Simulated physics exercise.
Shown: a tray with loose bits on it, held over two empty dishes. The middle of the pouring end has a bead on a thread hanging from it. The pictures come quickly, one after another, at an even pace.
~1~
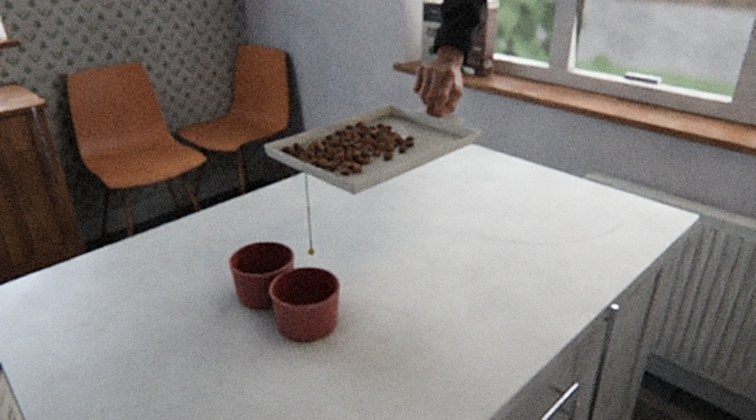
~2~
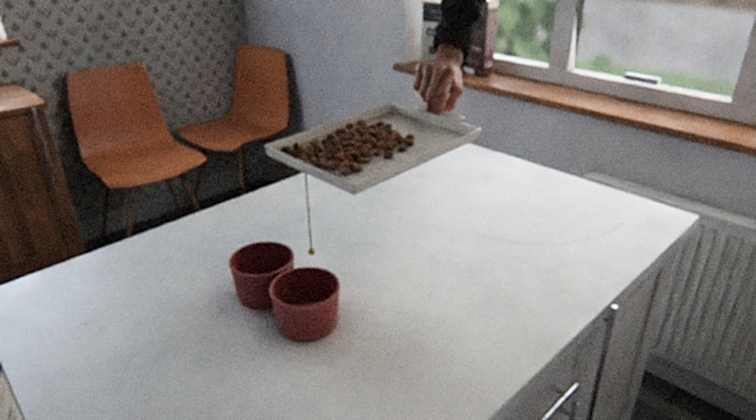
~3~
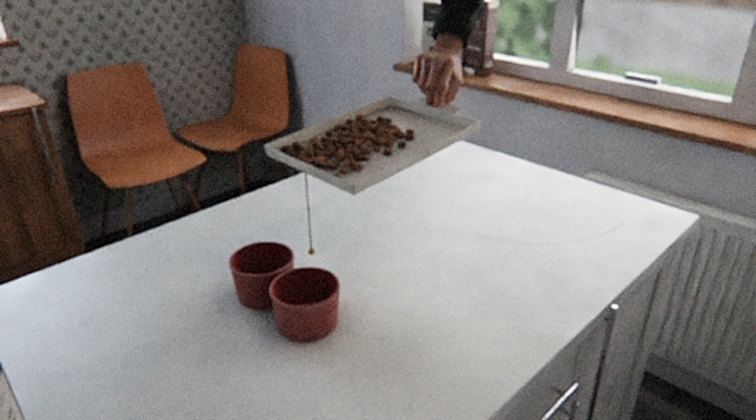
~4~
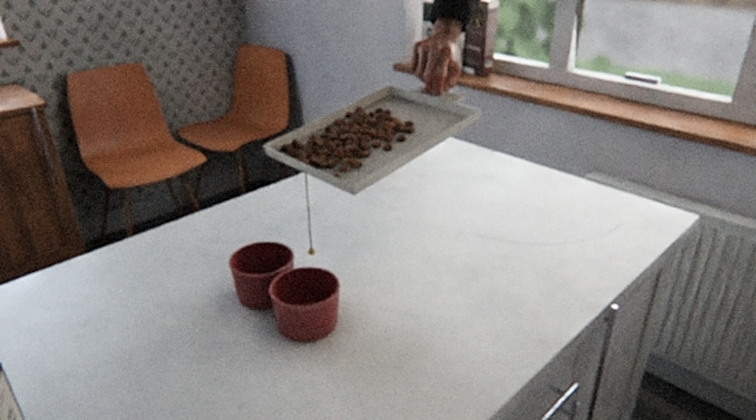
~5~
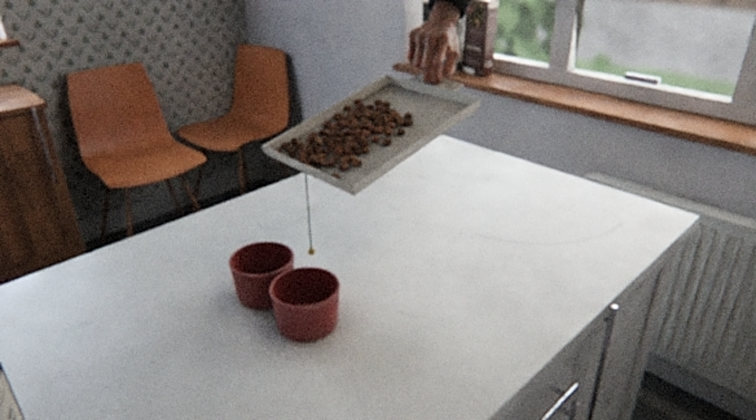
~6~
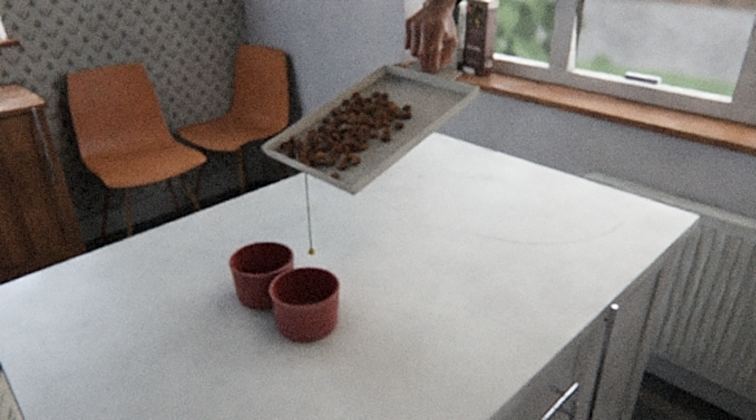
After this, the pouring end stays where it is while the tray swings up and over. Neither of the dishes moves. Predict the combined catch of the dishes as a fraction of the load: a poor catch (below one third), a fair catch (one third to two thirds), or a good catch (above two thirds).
A good catch.
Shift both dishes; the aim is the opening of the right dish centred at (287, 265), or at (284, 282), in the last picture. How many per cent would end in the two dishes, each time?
50 and 70 in a hundred.
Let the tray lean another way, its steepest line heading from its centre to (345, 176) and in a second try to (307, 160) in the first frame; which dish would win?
Heading one - the rightward dish; heading two - the leftward dish.
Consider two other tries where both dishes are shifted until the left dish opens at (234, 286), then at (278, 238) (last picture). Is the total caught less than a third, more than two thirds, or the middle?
Case one, below one third; case two, less than a third.
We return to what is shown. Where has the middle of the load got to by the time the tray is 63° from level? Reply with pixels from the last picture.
The load is centred about (306, 148).
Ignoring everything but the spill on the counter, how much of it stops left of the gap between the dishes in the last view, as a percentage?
About 60 percent.
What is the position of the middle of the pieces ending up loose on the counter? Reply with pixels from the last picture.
Look around (250, 364) in the last picture.
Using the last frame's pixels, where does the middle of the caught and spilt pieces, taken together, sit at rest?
I'd say the middle ends up at about (293, 311).
Just after the last frame, tray tipped steeply; almost all on the tray; just a few in the air.
A moment on, tray tipped past a quarter turn; roughly a quarter on the tray; roughly a quarter in the right dish; roughly a quarter in the left dish; about a tenth outside both; roughly a quarter in the air.
Further on, tray tipped past a quarter turn; roughly half in the right dish; roughly a third in the left dish; roughly a quarter outside both.
When it is over, tray tipped past a quarter turn; roughly half in the right dish; roughly a third in the left dish; roughly a quarter outside both.
